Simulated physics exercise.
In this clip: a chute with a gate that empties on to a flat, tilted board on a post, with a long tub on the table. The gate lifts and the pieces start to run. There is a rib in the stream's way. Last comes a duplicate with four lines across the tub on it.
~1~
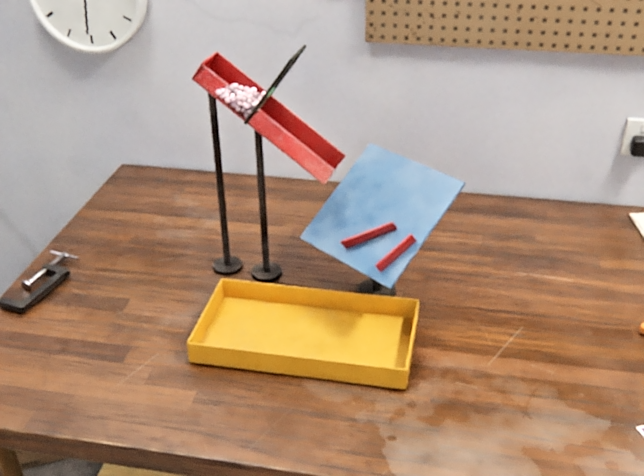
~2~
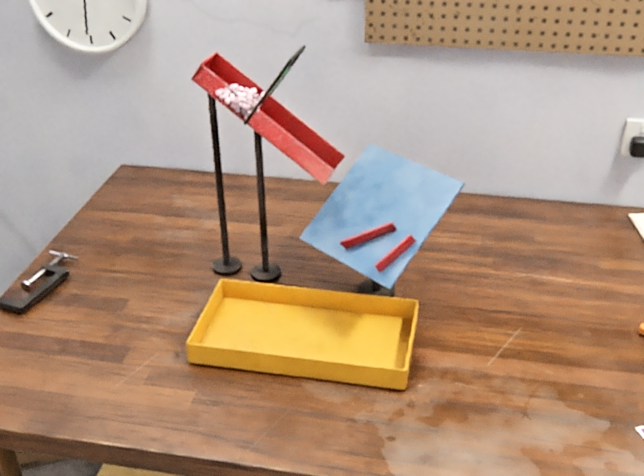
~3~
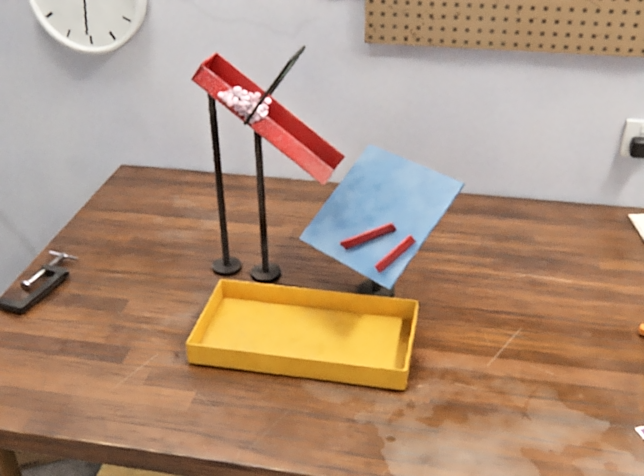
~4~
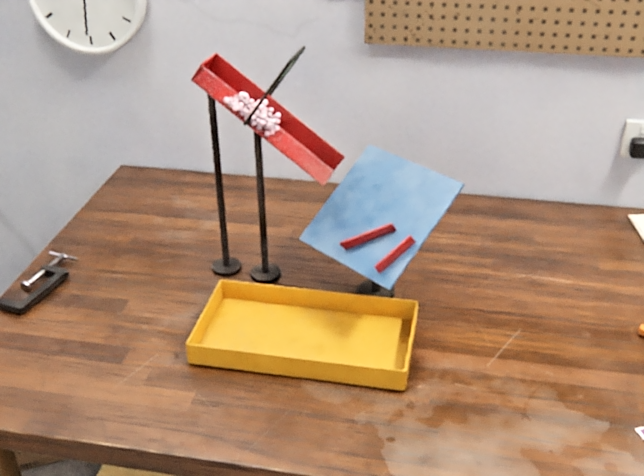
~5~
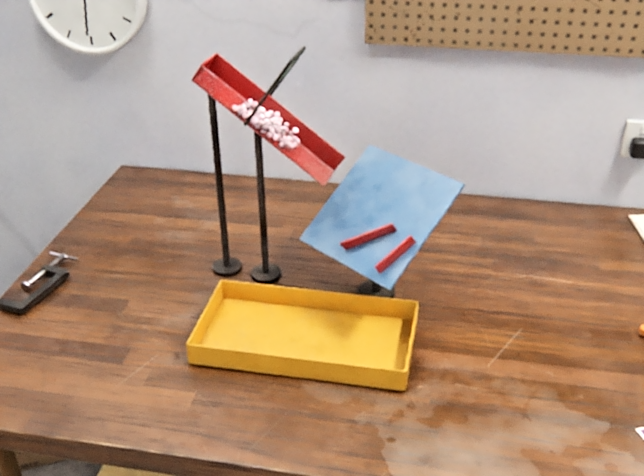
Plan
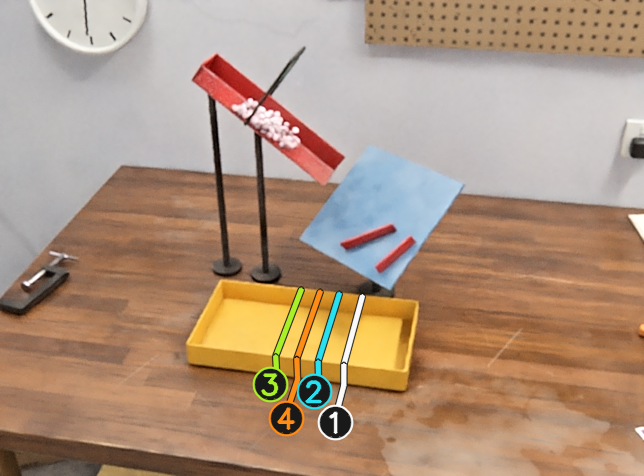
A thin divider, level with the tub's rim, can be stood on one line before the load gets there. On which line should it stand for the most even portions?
I would pick line 3.
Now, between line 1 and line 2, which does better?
It is 2.
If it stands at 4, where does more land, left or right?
Left.
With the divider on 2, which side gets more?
Left.
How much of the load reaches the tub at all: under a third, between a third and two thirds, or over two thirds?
It is over two thirds.
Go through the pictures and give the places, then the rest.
Load behind the gate near (245, 100), sugar pearls; lip of the chute near (330, 177), sloping fairly steeply, in the first frame.
Middle of the board near (379, 211), tilted fairly steeply; middle of its low edge near (342, 262); of its high edge near (415, 162), in the second frame.
Front corners of the tub near (187, 343) and (406, 371), empty; front of the load near (263, 117), in the third frame.
Middle of the load near (256, 114); its front near (276, 128), close to a quarter of the way to the lip; rib from (411, 235) to (374, 267); rib from (392, 224) to (340, 243), in the fourth frame.
Middle of the load near (266, 124); its front near (295, 145), close to half of the way to the lip, in the fifth frame.
On the marked copy, line 1 crosses the front rim at (344, 363); line 2 crosses the front rim at (318, 360); line 3 crosses the front rim at (275, 355); line 4 crosses the front rim at (297, 358).
With 1, of what is caught, all but a few on the left of the divider, only a few on the right.
With 2, of what is caught, the bulk on the left of the divider, a small share on the right.
With 3, of what is caught, close to half on the left of the divider, close to half on the right.
With 4, of what is caught, all but a few on the left of the divider, a small share on the right.
